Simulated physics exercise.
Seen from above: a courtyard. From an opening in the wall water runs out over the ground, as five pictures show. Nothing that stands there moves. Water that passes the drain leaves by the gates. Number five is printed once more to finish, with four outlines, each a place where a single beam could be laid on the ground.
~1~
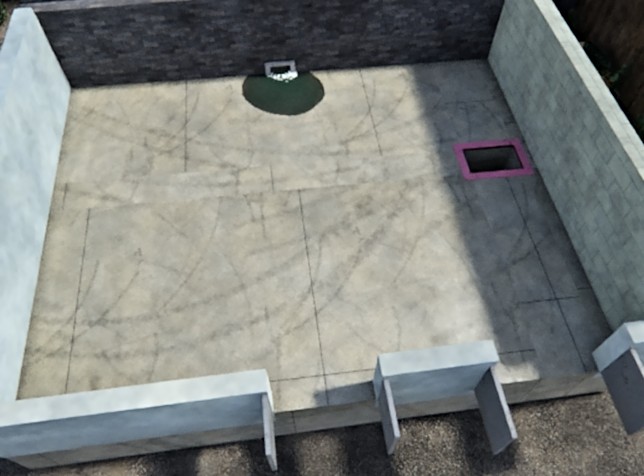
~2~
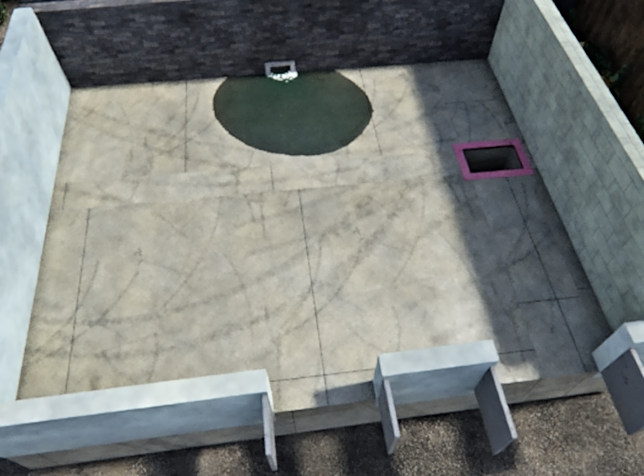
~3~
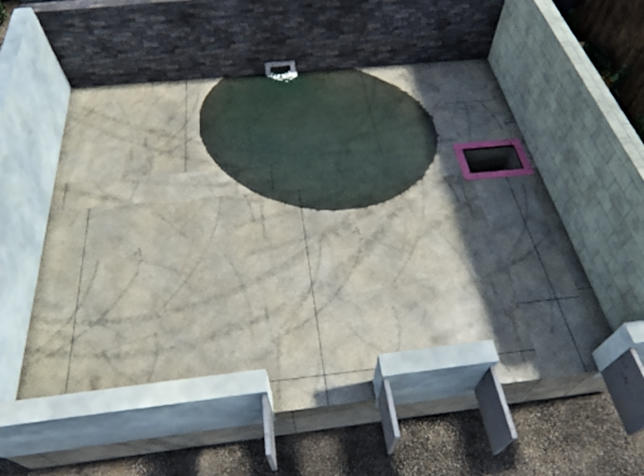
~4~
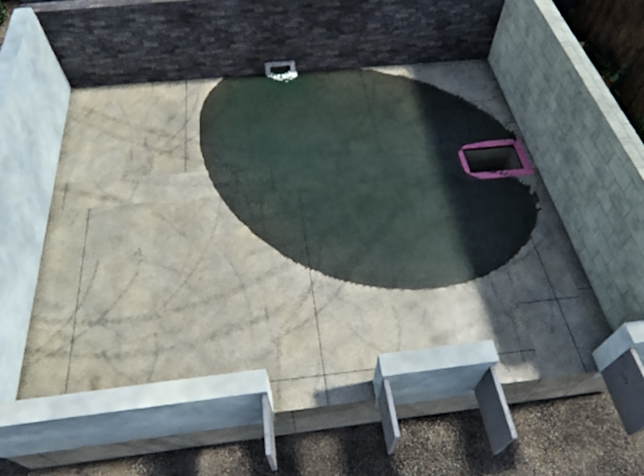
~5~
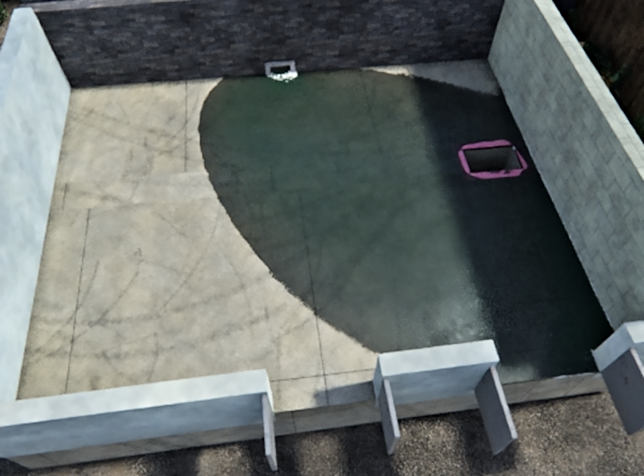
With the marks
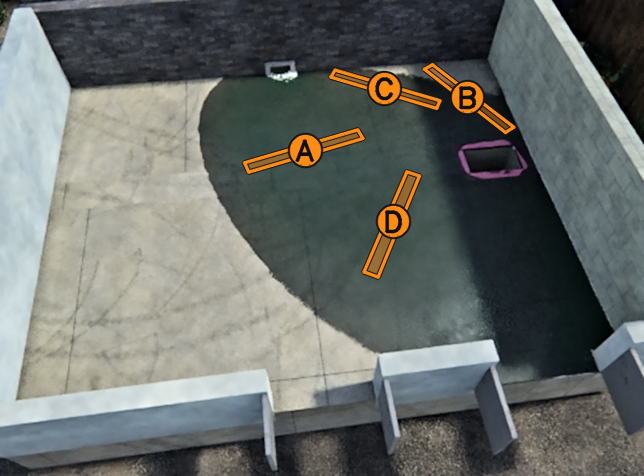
Dark green water spread from a small outlet at the back wall of a walled concrete yard, widening toward the lower right, surrounding the pink-edged drain pit and then reaching the front wall and its openings.
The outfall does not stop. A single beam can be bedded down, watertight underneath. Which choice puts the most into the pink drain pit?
Place A does it best.
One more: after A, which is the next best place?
That is place D.
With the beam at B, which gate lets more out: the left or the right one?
The right one.
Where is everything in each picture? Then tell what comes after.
Outfall at (280, 68); pink drain pit at (493, 159); open gate at (534, 360); open gate at (323, 386); 3 % of the ground under water, visible out to (305, 105); pink drain pit still dry, in the first picture.
In the second picture, 10 % of the ground under water, visible out to (324, 148); pink drain pit still dry.
In the third picture, 21 % of the ground under water, visible out to (410, 179); pink drain pit still dry.
In the fourth picture, 38 % of the ground under water, visible out to (508, 250); pink drain pit taking water.
In the fifth picture, 53 % of the ground under water, visible out to (573, 299); pink drain pit taking water.
In orange, A from (246, 167) to (360, 134); B from (428, 66) to (509, 129); C from (333, 73) to (438, 104); D from (371, 274) to (413, 173).
With A, about 60 % of the stream goes into the pink drain pit, about 40 % out by the gates.
With B, about 27 % of the stream goes into the pink drain pit, about 73 % out by the gates.
With C, about 25 % of the stream goes into the pink drain pit, about 75 % out by the gates.
With D, about 42 % of the stream goes into the pink drain pit, about 58 % out by the gates.
